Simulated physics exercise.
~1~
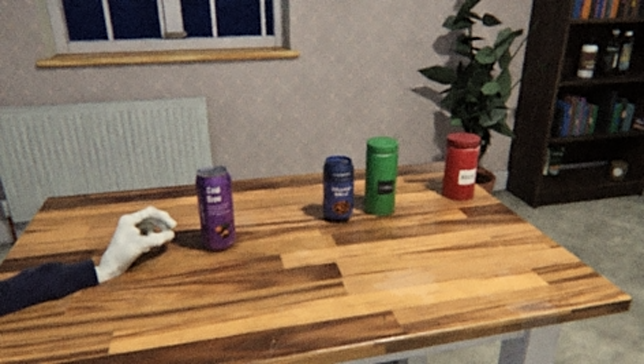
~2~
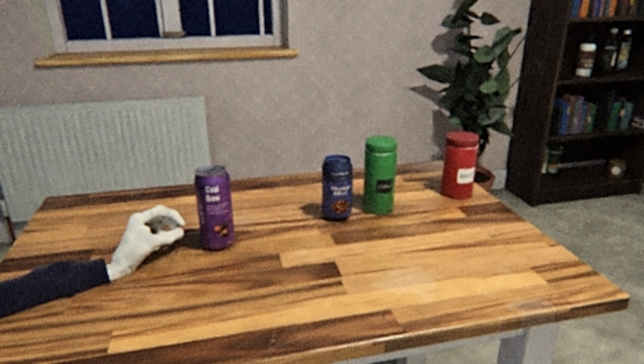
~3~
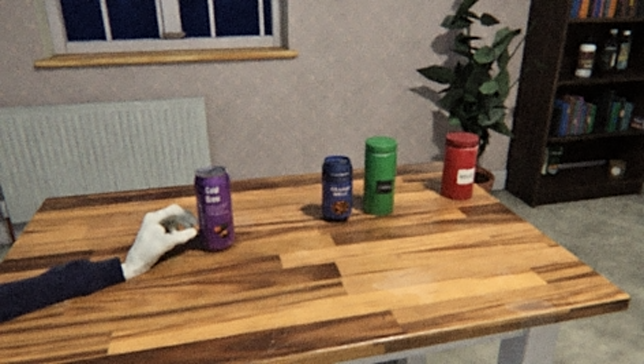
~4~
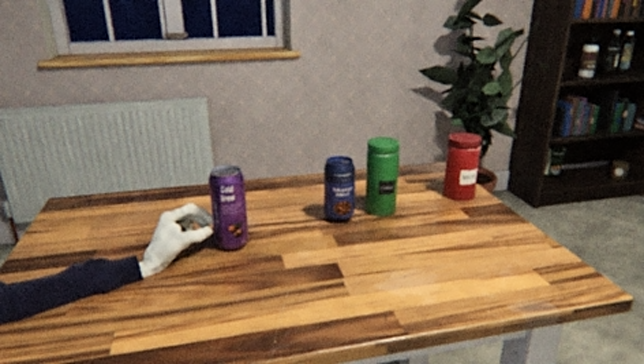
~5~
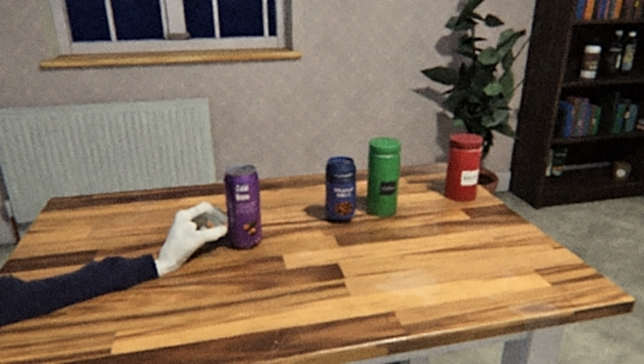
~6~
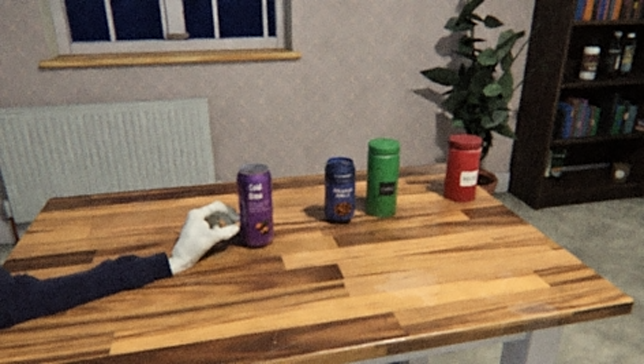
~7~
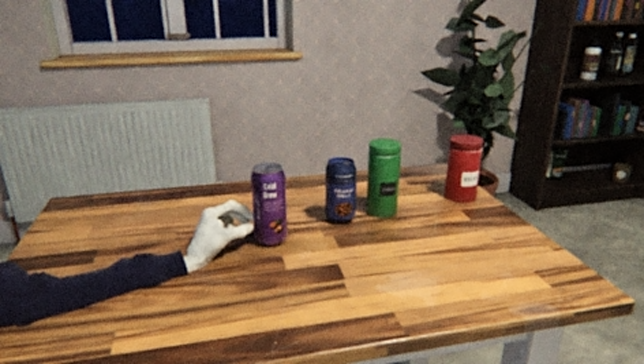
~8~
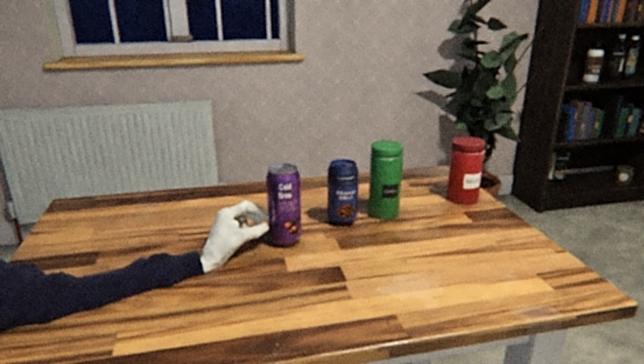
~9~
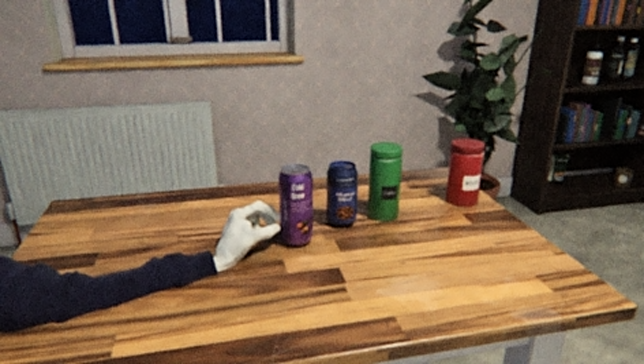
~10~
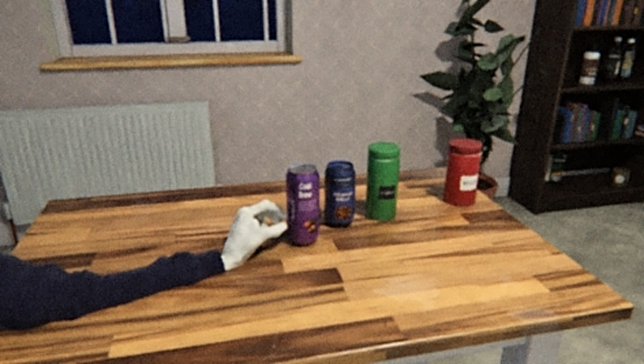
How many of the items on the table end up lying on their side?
None of them do. The purple can, blue can, green jar and red jar are all still standing upright at the end.
